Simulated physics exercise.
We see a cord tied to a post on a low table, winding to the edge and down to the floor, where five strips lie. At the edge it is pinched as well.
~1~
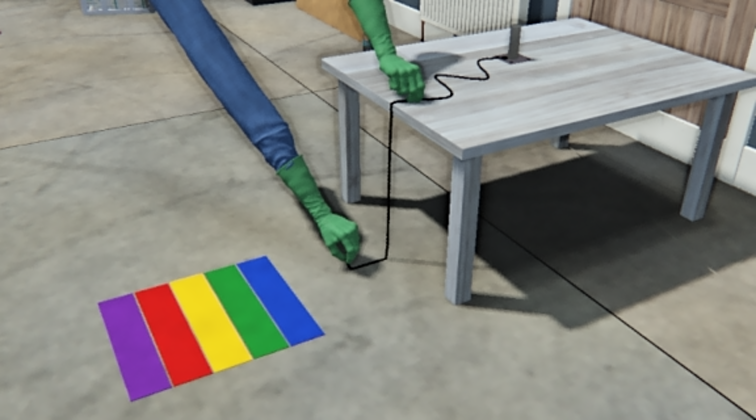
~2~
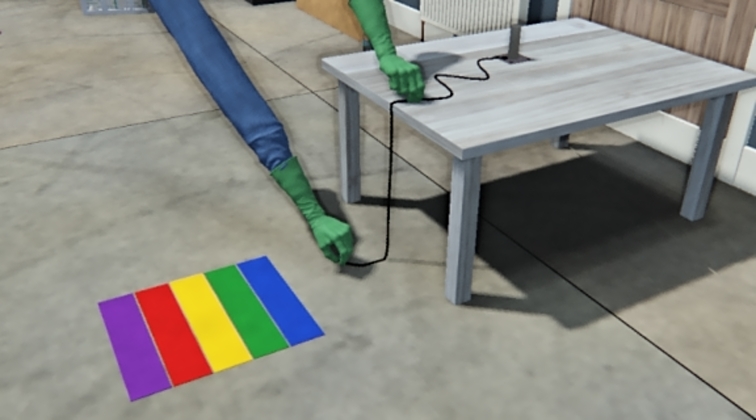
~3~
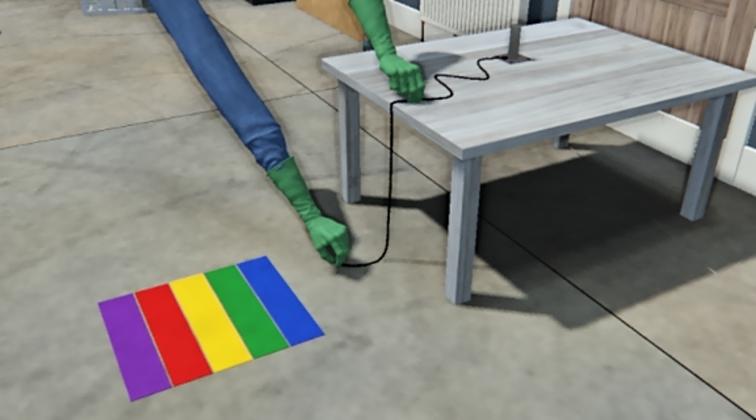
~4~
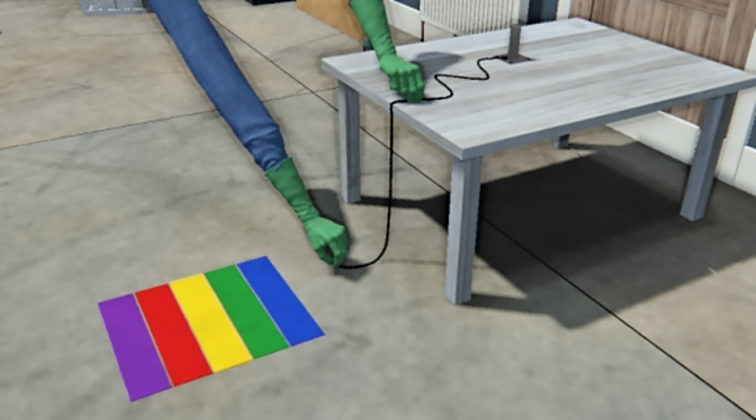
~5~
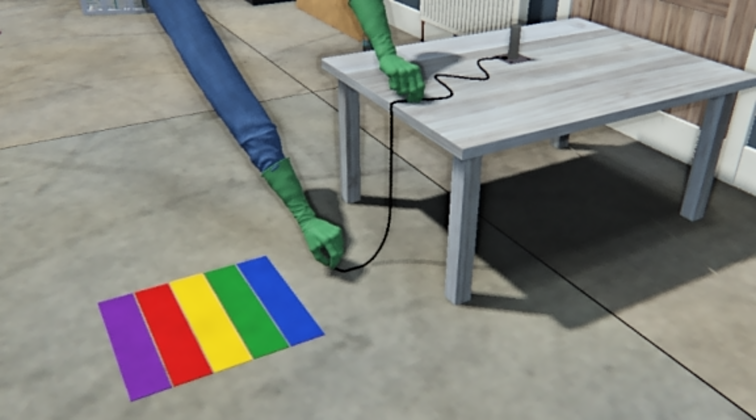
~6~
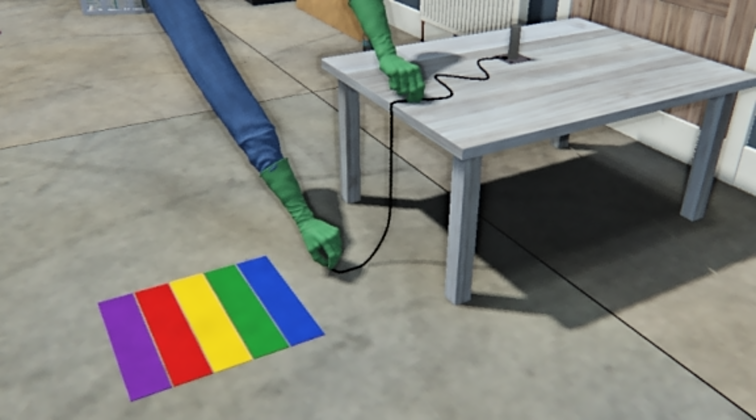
A green-gloved hand holding the end of a black cord near the floor shifted slightly left toward five colored strips, while another gloved hand kept the cord pinched at the table's edge.
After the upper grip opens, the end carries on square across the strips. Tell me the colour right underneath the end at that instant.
Right underneath is purple.
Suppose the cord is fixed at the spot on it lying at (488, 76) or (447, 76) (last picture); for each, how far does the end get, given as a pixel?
Roughly (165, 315) and (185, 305).
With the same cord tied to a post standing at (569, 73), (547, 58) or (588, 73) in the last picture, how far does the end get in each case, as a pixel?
Around (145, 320), (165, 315) and (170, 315).
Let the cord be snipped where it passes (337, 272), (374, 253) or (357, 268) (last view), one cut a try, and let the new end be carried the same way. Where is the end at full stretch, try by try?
Try 1: About (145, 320). Try 2: About (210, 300). Try 3: About (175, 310).
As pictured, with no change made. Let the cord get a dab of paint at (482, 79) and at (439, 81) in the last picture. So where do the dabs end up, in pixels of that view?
Near (445, 79) and (399, 94).
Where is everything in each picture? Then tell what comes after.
The first frame shows end (346, 260); blue (297, 324); green (261, 336); yellow (224, 348); red (185, 361); purple (144, 374).
The second frame shows end (339, 262); cord through (478, 61) (469, 78) (450, 90) (394, 105) (390, 176) (387, 244).
The third frame shows end (335, 263).
The fourth frame shows end (333, 263); cord through (478, 61) (469, 78) (450, 90) (394, 105) (391, 176) (386, 244).
The fifth frame shows end (330, 264).
The sixth frame shows end (328, 265); cord through (478, 61) (469, 78) (450, 90) (394, 105) (391, 176) (380, 244).
Soon after, end near (191, 306); over yellow.
After that, end near (149, 318); over red.
At the stop, end near (123, 326); over purple. Over purple.
